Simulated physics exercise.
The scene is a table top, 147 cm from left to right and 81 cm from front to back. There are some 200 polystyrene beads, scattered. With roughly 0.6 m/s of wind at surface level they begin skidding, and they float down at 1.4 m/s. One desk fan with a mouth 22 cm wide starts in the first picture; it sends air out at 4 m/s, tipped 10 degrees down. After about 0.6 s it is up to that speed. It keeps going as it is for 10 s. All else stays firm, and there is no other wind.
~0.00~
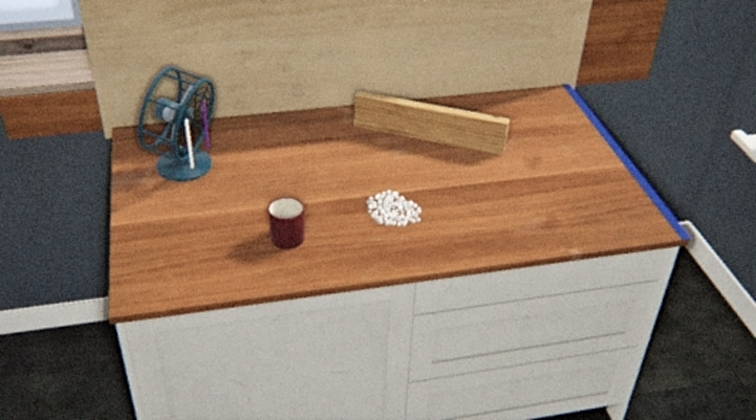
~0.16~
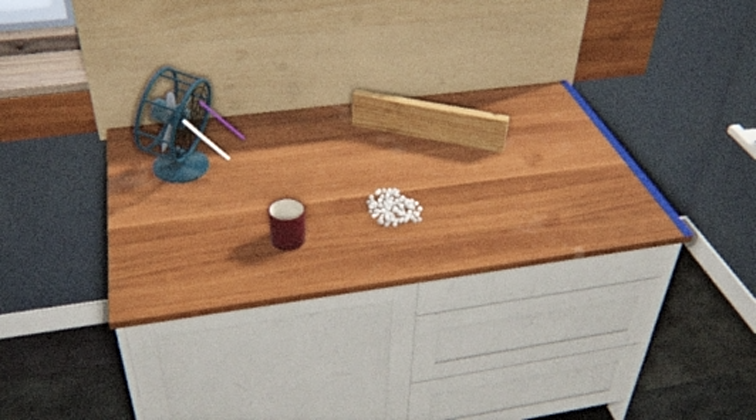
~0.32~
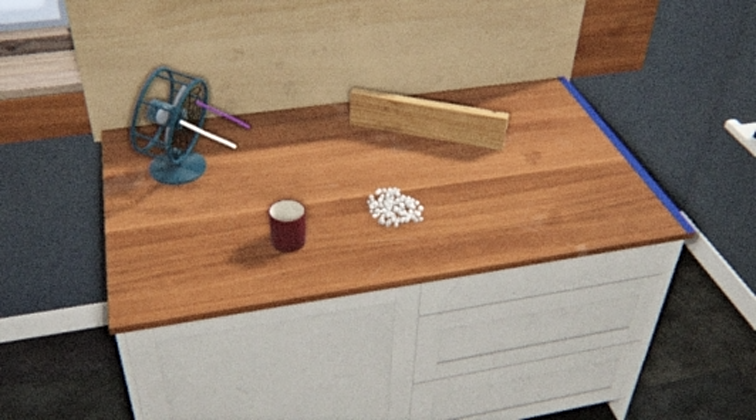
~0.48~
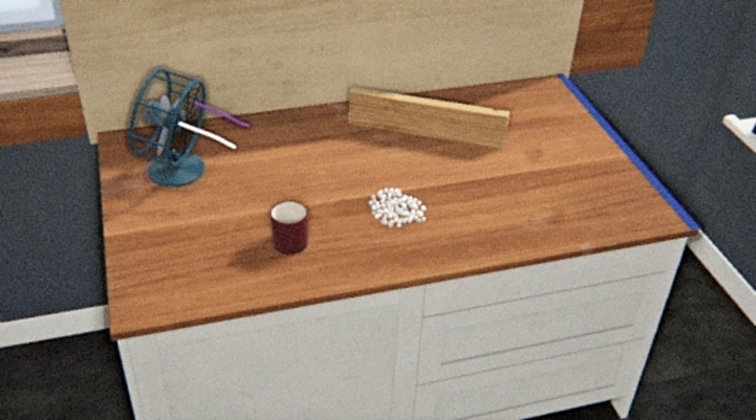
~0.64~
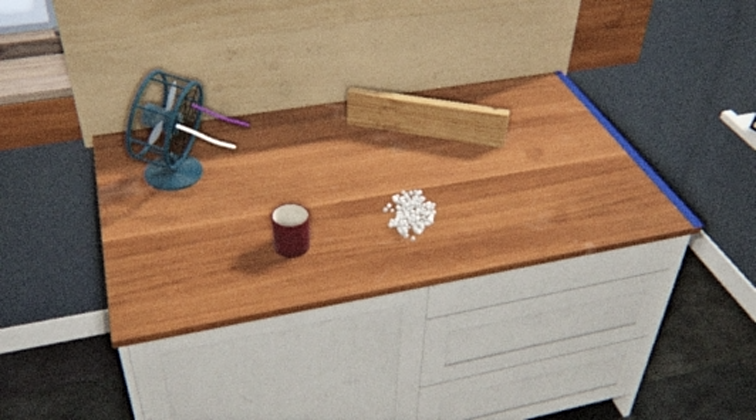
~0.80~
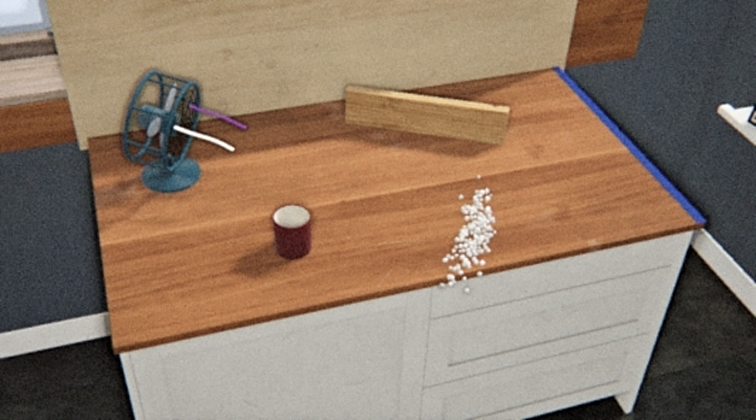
White beads on a wooden counter stay still, then scatter right as fan ribbons stream outward.
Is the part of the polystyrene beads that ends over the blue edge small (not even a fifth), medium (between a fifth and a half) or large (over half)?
Small.
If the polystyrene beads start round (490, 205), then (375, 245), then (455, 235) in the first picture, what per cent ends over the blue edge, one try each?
70 %, 0 %, 0 %.
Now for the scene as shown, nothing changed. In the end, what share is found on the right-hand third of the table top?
Something close to 0 % ends up there.
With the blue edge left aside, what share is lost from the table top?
90 %.
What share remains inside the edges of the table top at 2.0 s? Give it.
About 0 per cent remain.
After 2.0 s the count stands so, 10 % are over the blue edge.
After 3.2 s the count stands so, 10 % are over the blue edge.
After 5.5 s the count stands so, 10 % are over the blue edge.
After 10.0 s, at the end, 10 % are over the blue edge.
